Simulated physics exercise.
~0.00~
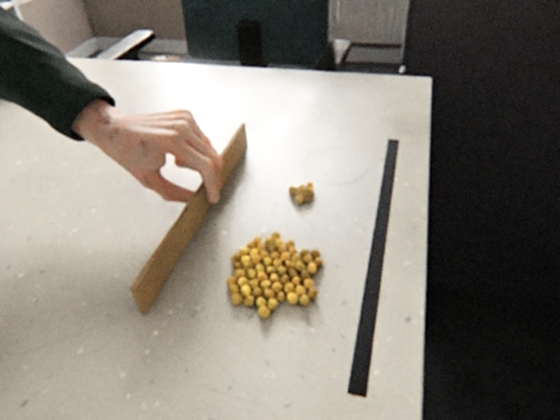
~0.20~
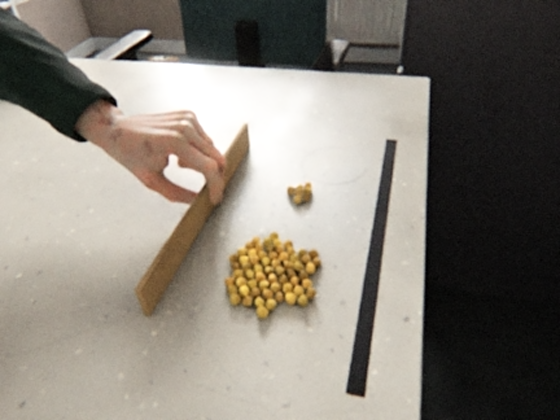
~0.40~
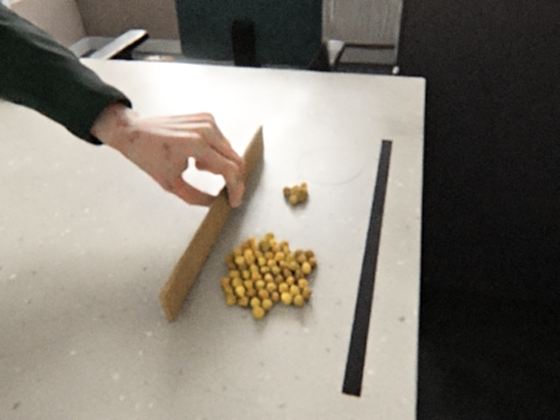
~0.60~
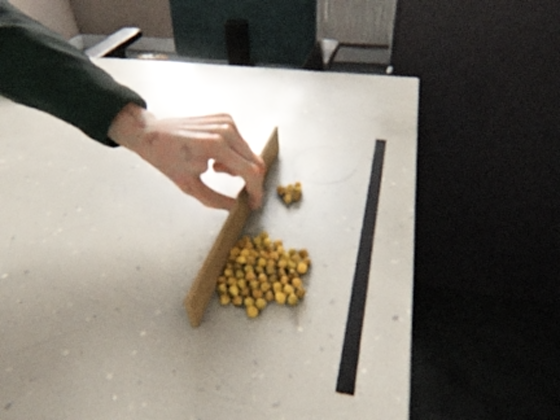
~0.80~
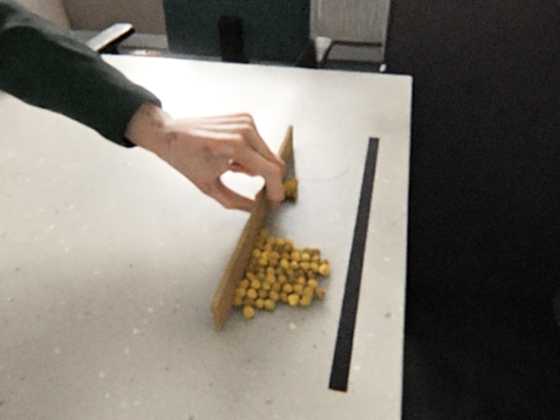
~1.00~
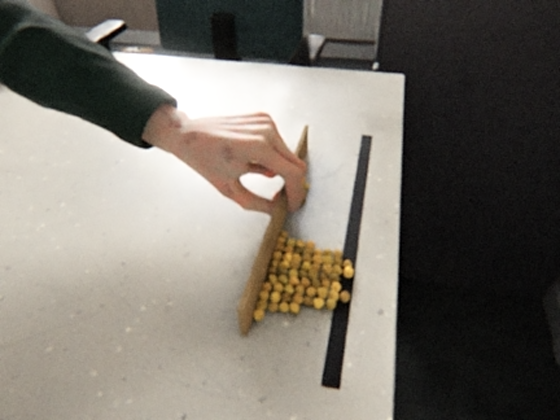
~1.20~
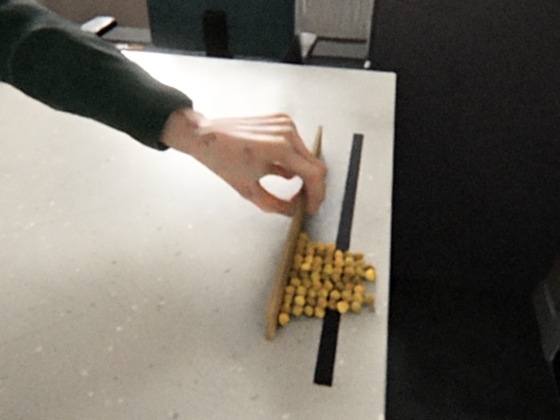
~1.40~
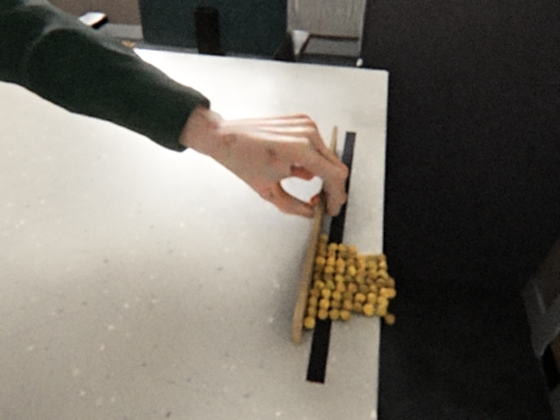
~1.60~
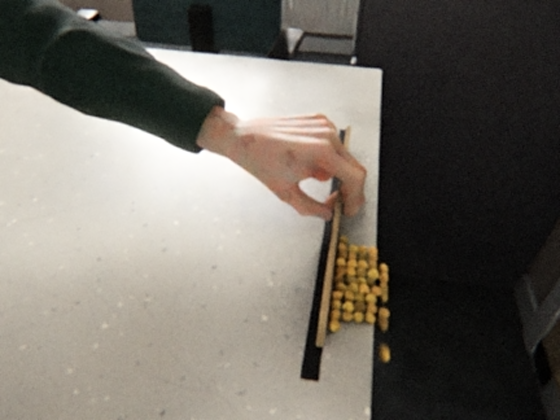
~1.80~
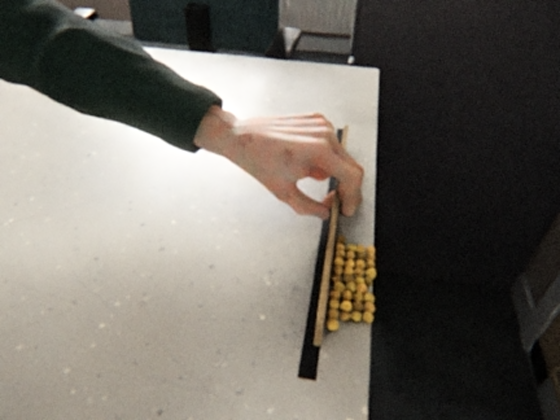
A hand in a dark green sleeve holds a brown card upright on a pale speckled table, seen from above at an angle, with black tape near the right edge. A large cluster of small yellowish balls lies nearer the viewer, and a tiny clump sits beyond it. The card slides right, meets the larger cluster and pushes it over the tape, while the small clump disappears behind the hand. As the view shifts slightly right, some balls spill off the edge. The card stops at the tape, with the remaining nearer balls crowded along the brink.
